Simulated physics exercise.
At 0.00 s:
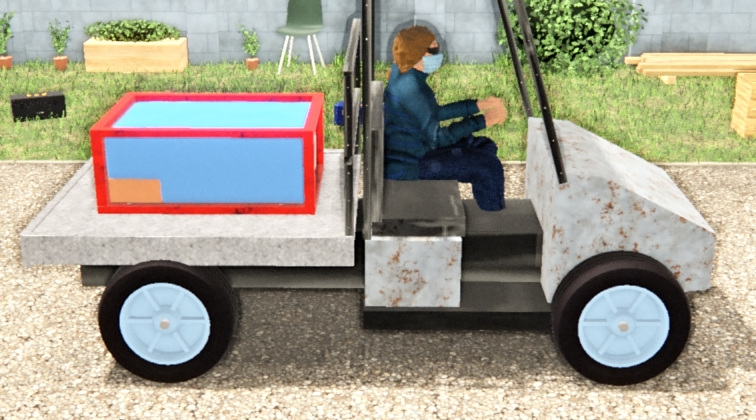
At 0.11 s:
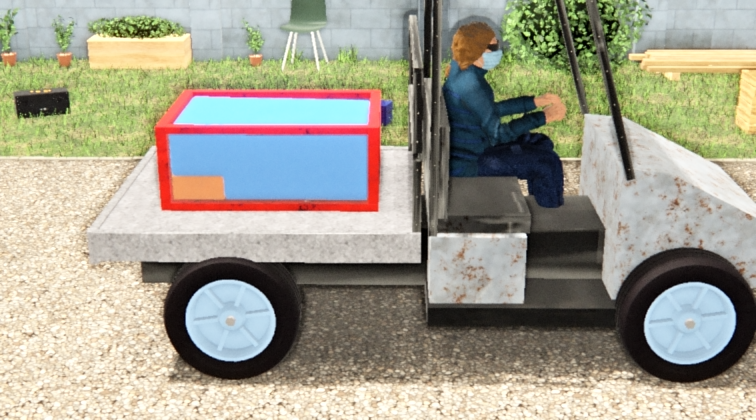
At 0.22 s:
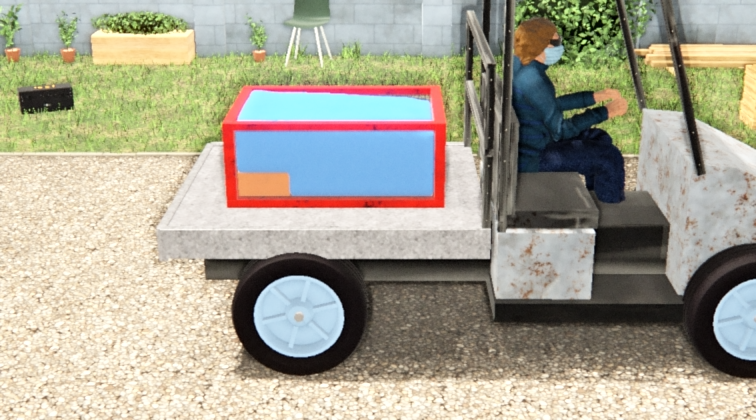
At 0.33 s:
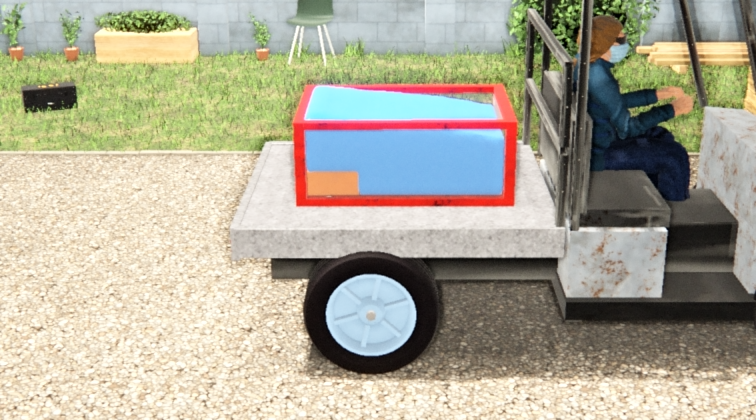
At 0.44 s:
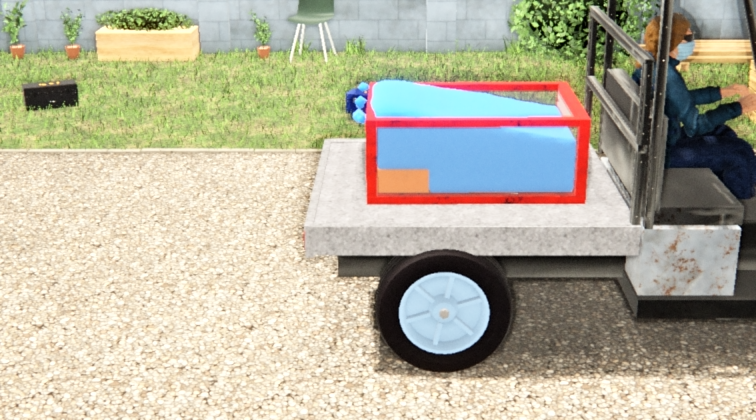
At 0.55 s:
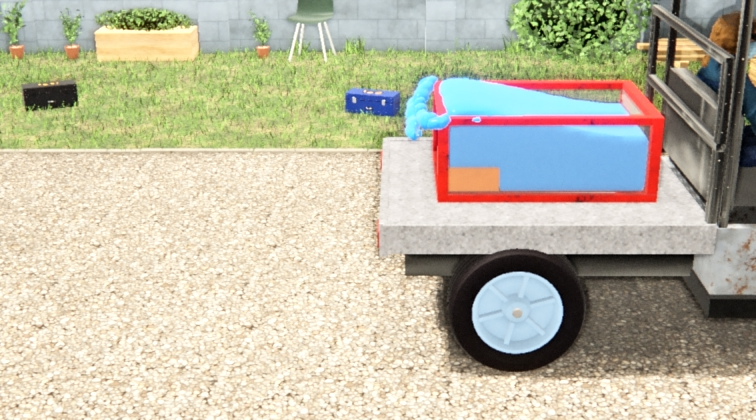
A pale, rust-flecked utility buggy, its masked driver seated with arms held forward, rolls rightward along a gravel path, seen side-on by a still camera. On its flat bed sits a clear, red-rimmed tank of blue liquid, with grass, a planter, a green chair, small cases and a grey wall behind. The liquid starts level, then slopes upward toward the left end, where some splashes over the rim.
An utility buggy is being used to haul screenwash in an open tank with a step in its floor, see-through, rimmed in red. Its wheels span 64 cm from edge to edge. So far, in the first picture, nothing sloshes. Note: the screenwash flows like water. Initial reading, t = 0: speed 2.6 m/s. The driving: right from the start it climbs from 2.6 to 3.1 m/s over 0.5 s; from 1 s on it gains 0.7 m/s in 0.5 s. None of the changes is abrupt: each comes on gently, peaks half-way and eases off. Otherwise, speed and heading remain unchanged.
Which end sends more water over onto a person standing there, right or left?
The left end does.
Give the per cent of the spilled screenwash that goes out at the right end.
Some 10 per cent of it.
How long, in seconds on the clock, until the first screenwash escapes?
I'd put it close to 0.6 seconds.
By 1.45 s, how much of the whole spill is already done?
By then it's around 20 per cent.
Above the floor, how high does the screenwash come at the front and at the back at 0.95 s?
Close to 38 cm at the front end and 34 cm at the back end.
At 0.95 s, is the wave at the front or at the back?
Towards the fore end.
By 0.95 s front 37 cm, middle 33 cm, back 33 cm above the lowest part of the floor; the loss stands at 2 per cent, over the left end, a little elsewhere.
By 1.45 s front 26 cm, middle 34 cm, back 41 cm above the lowest part of the floor; the loss stands at 3 per cent, over the left end, a little elsewhere.
By 2.05 s front 34 cm, middle 32 cm, back 32 cm above the lowest part of the floor; the loss stands at 8 per cent, over the left end, a little elsewhere.
By 4.49 s the loss stands at 11 per cent, over the left end, a little elsewhere; the right end has passed 1 per cent and the left end 8.
